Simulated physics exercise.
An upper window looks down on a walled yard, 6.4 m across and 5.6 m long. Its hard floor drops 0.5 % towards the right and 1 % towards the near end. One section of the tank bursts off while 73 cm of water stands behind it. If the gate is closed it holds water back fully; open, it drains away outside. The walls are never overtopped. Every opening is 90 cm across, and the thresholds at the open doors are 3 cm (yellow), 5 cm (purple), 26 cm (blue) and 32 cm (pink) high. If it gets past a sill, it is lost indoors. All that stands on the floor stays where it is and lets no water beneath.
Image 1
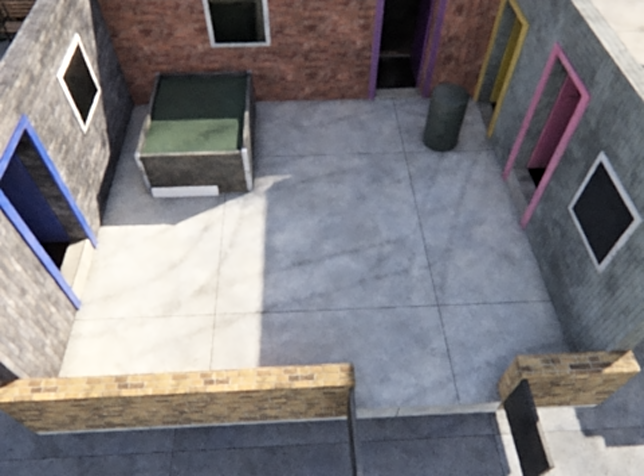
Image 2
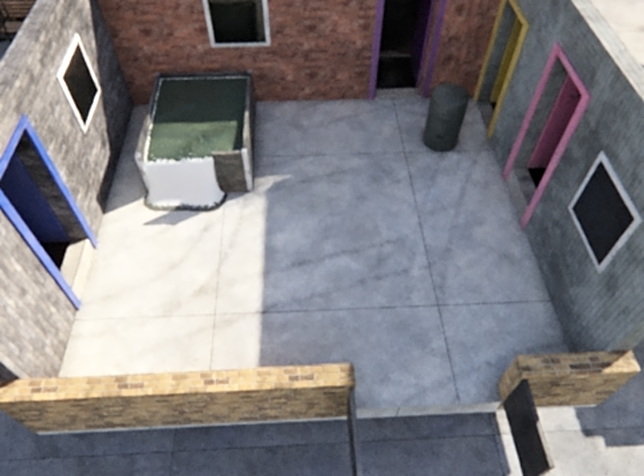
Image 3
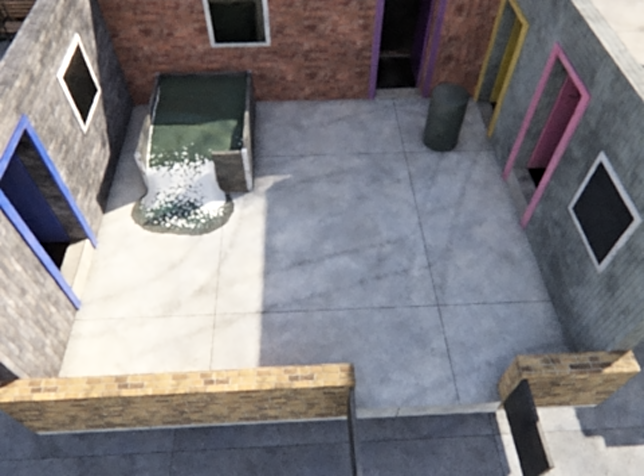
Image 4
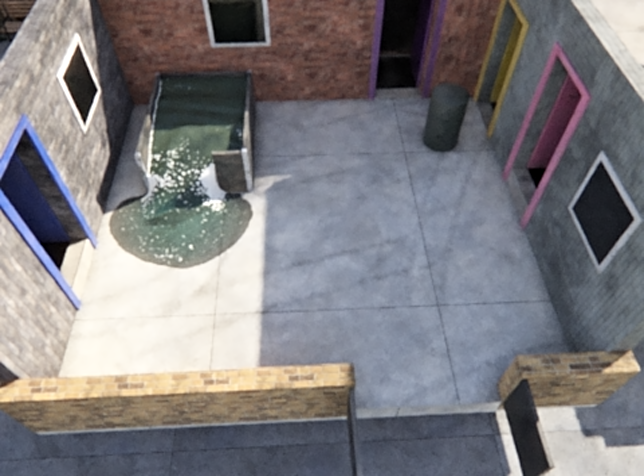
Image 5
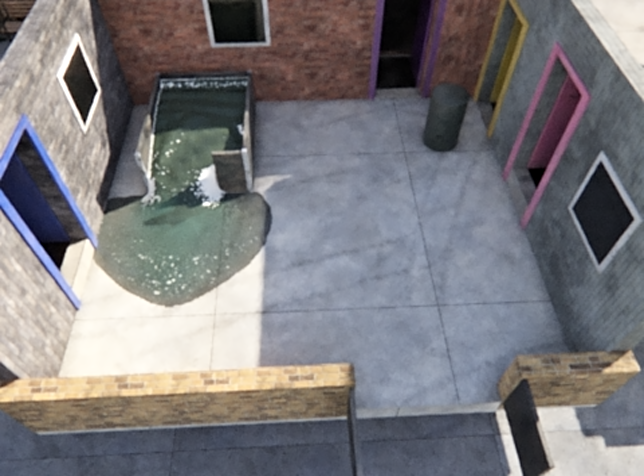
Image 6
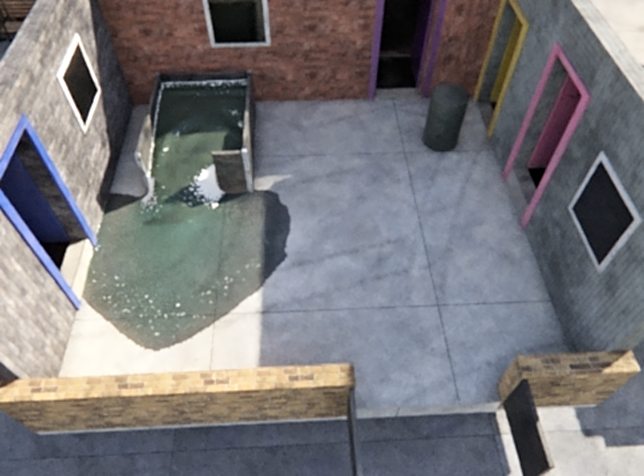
Green water bursts from the front of a tank and spreads across the walled yard's floor.
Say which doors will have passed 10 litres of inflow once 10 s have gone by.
After that time: Yellow door: Passed, purple door: Not passed, blue door: Not passed, pink door: Not passed.
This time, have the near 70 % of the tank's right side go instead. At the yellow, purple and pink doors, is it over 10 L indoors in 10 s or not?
Then: Yellow beyond it, purple beyond it, pink short of it.
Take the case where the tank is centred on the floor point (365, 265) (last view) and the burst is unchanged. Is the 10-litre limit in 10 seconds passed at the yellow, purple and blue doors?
Lab note: Vs limit, yellow door limit held; purple door limit held; blue door limit held.
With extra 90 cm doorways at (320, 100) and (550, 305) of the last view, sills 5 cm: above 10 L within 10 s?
Per doorway, in order: Insufficient / sufficient.
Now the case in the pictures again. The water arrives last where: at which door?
Door: Purple.
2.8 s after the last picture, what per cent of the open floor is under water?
About 45 per cent.
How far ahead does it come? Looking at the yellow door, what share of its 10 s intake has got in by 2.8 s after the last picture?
Share: ~ 0 %.
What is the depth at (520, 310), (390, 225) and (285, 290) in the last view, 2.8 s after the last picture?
About 2, 0 and 8 cm respectively.
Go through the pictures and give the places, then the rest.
In the first frame, the tank at (199, 114) is whole and still, 73 cm deep.
In the second frame, the front is at (148, 198), 0.6 m from the gap at (183, 178); 0.3 m2 of floor is under water; 73 cm left at the back of the tank.
In the third frame, the front is at (209, 228), 0.9 m from the gap at (184, 180); 0.9 m2 of floor is under water; 73 cm left at the back of the tank.
In the fourth frame, water pours out at (184, 181) and has run 1.4 m, to (197, 261); typically 8 cm deep outside, 71 cm at the tank's back.
In the fifth frame, the front is at (157, 299), 2.0 m from the gap at (184, 181); 3.7 m2 of floor is under water; 64 cm left at the back of the tank.
In the sixth frame, the front is at (146, 339), 2.6 m from the gap at (184, 181); 5.3 m2 of floor is under water; 61 cm left at the back of the tank.
Then, 0.7 s after the last picture water covers 30 % of the floor and is deepest (48 cm) near (53, 403); yellow door not reached, purple door not reached, blue door 26 cm at the sill, 0 L in, pink door not reached.
Then, 1.5 s after the last picture water covers 30 % of the floor and is deepest (44 cm) near (53, 403); yellow door not reached, purple door not reached, blue door 19 cm at the sill, 0 L in, pink door not reached.
Then, 2.8 s after the last picture water covers 45 % of the floor and is deepest (24 cm) near (84, 401); yellow door not reached, purple door not reached, blue door 15 cm at the sill, 0 L in, pink door not reached.
Then, 5.3 s after the last picture water covers 70 % of the floor and is deepest (18 cm) near (569, 365); yellow door 4 cm at the sill, 0 L in, purple door not reached, blue door 11 cm at the sill, 0 L in, pink door 11 cm at the sill, 0 L in.
Then, 9.3 s after the last picture water covers 95 % of the floor and is deepest (11 cm) near (545, 380); yellow door 6 cm at the sill, 30 L in, purple door 4 cm at the sill, 0 L in, blue door 6 cm at the sill, 0 L in, pink door 8 cm at the sill, 0 L in.
